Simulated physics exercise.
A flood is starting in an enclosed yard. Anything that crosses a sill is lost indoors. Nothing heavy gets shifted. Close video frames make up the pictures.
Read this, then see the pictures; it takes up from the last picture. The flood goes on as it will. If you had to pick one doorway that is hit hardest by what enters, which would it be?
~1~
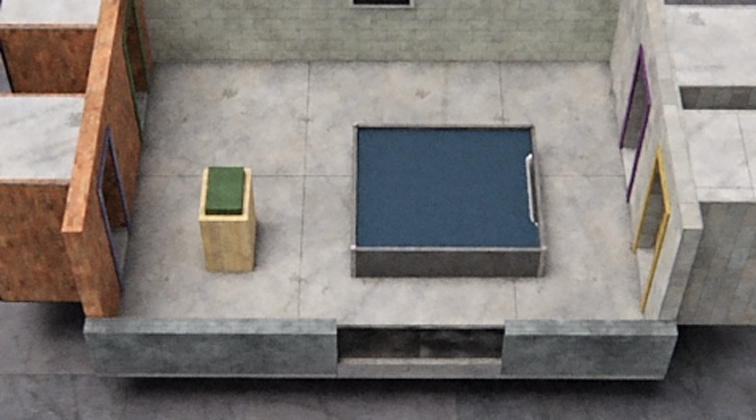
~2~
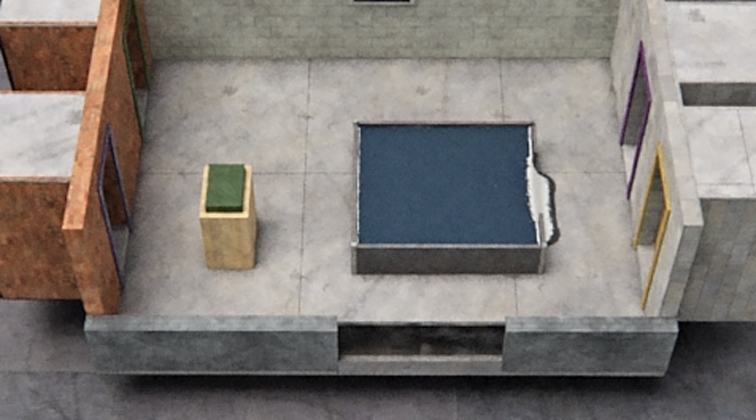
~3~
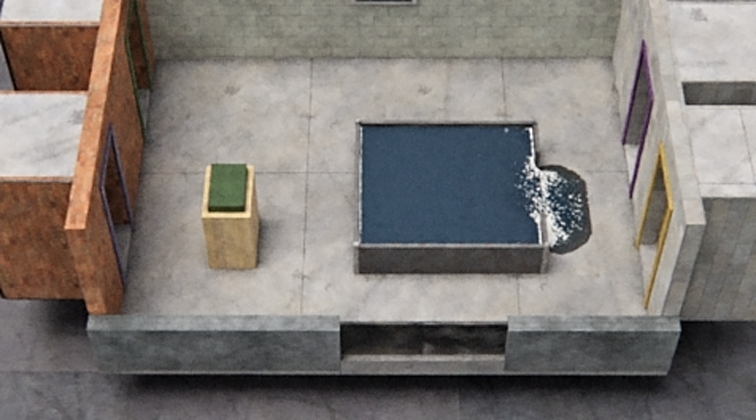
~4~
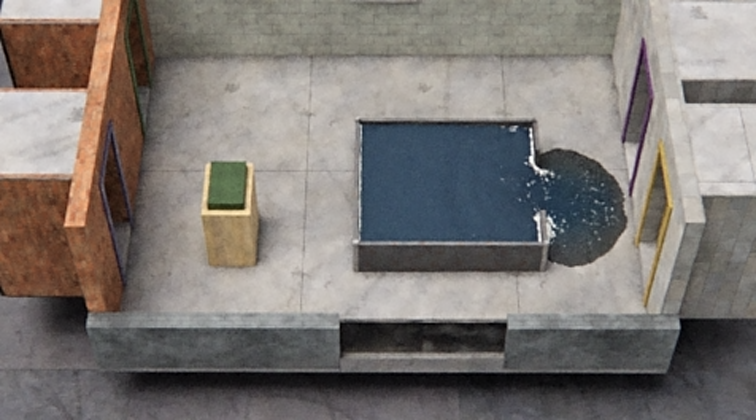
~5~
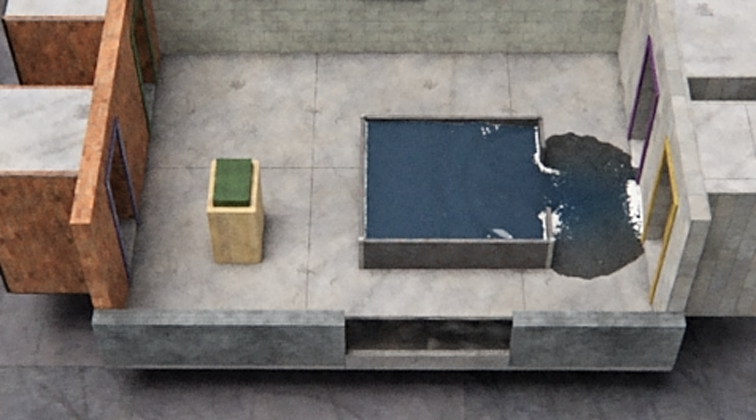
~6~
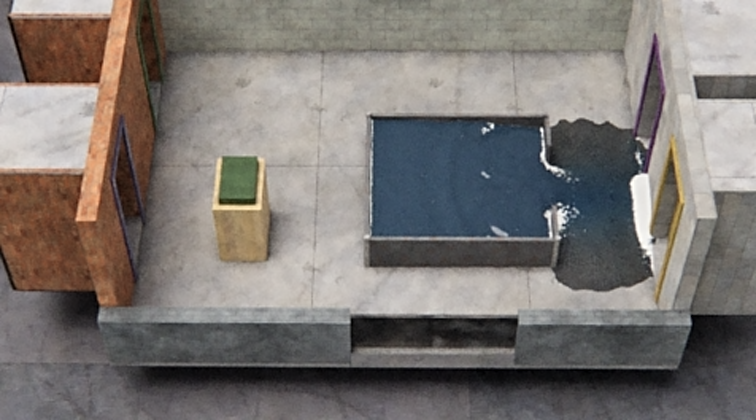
The purple doorway takes the most.
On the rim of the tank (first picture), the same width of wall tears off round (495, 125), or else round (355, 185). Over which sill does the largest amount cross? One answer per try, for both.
First case the green door, second case the green door.
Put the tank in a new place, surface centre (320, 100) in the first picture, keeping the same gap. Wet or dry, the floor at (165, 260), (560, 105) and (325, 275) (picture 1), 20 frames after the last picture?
Point by point, the spots are not hit, hit and not hit.
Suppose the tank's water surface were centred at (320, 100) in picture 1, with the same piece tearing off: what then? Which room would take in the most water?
The purple-painted one.
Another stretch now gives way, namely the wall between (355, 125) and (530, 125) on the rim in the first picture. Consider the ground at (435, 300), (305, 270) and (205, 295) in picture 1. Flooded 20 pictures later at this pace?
In the order asked: Bare, bare, bare.
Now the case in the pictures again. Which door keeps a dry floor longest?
That would be the green one.
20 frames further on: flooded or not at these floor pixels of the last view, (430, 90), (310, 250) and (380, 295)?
First spot not wetted, second not wetted, third soaked.
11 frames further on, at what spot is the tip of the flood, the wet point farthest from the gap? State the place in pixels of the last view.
I'd point to (623, 57).
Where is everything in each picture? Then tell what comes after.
The open tank at (446, 189) is whole and still, in the first picture.
The front is at a hidden place, out from the gap at (534, 203), in the second picture.
The front is at (578, 182), out from the gap at (536, 203), in the third picture.
Water pours out at (535, 201) and has run to (620, 222), in the fourth picture.
The front is at (631, 162), out from the gap at (541, 198), in the fifth picture.
The front is at (633, 136), out from the gap at (547, 195), in the sixth picture.
A moment on, water covers 15 % of the floor; green door not reached, purple door a lot in, blue door not reached, yellow door a trickle in.
Next, water covers 20 % of the floor; green door not reached, purple door a lot in, blue door not reached, yellow door some in.
Then, water covers 35 % of the floor; green door not reached, purple door a lot in, blue door not reached, yellow door some in.
Later, water covers 75 % of the floor; green door not reached, purple door a lot in, blue door wet at the sill, nothing in, yellow door some in.
In the end, water covers 95 % of the floor; green door a trickle in, purple door a lot in, blue door wet at the sill, nothing in, yellow door some in; the purple door has let in the most.
